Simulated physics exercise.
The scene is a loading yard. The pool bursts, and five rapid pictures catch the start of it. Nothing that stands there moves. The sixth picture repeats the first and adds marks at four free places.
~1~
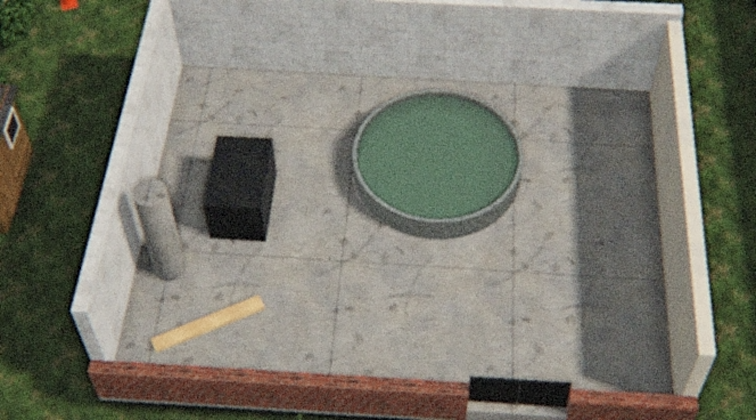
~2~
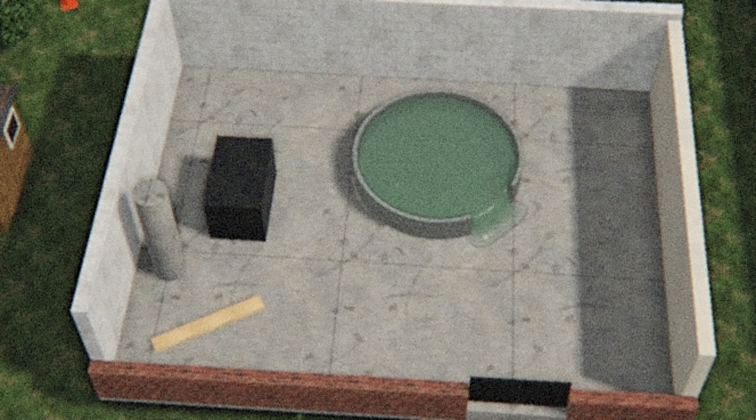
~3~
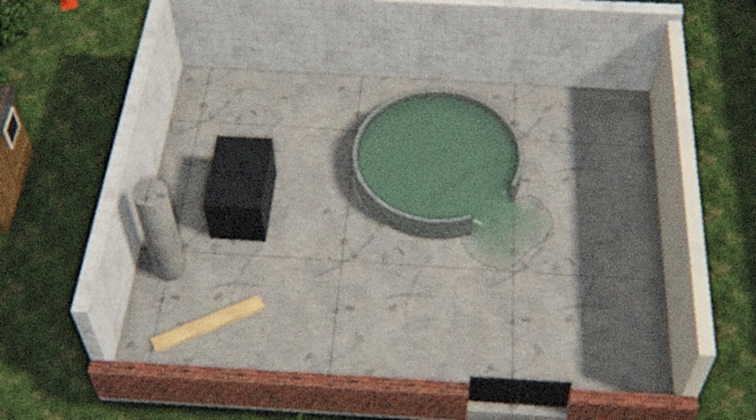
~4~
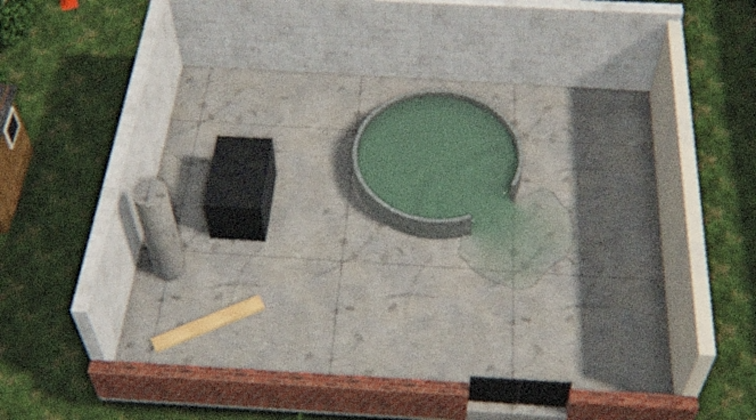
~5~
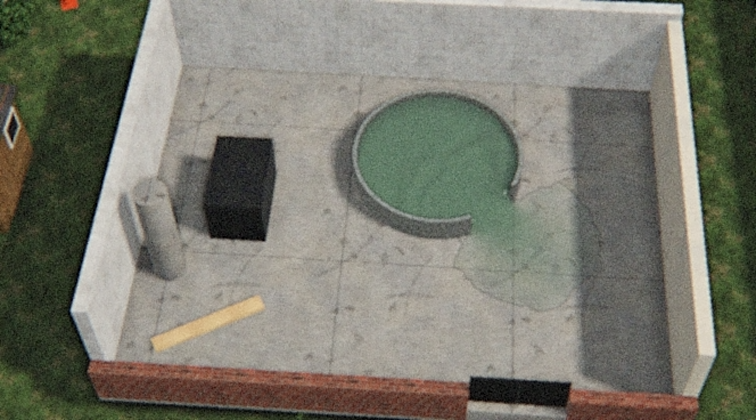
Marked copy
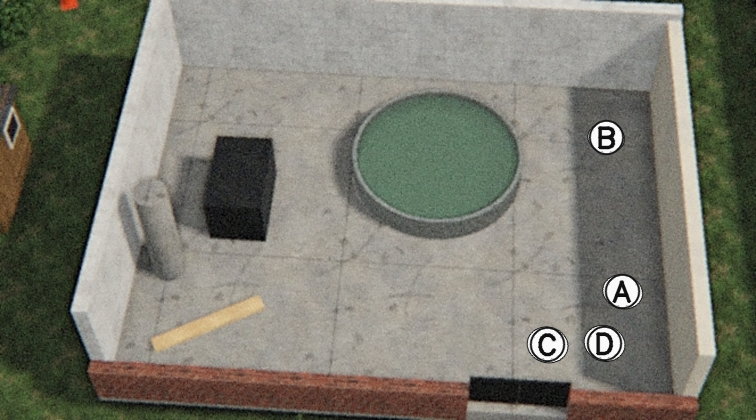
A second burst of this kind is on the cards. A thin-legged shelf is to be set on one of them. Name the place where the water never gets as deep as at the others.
The best spot is B.
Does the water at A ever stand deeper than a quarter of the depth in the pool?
Yes.
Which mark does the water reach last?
That is spot B.
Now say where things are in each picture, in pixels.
In the first frame, pool full, its middle at (438, 156); shut gate at (519, 390).
In the second frame, 1 % of the ground under water, visible out to (472, 240).
In the third frame, 2 % of the ground under water, visible out to (505, 264).
In the fourth frame, 5 % of the ground under water, visible out to (526, 283).
In the fifth frame, 8 % of the ground under water, visible out to (547, 304).
In white, A at (622, 291); B at (606, 137); C at (547, 344); D at (604, 343).
With A, the water peaks at about 48 % of the depth that stood in the pool.
With B, the water peaks at about 22 % of the depth that stood in the pool.
With C, the water peaks at about 43 % of the depth that stood in the pool.
With D, the water peaks at about 57 % of the depth that stood in the pool.
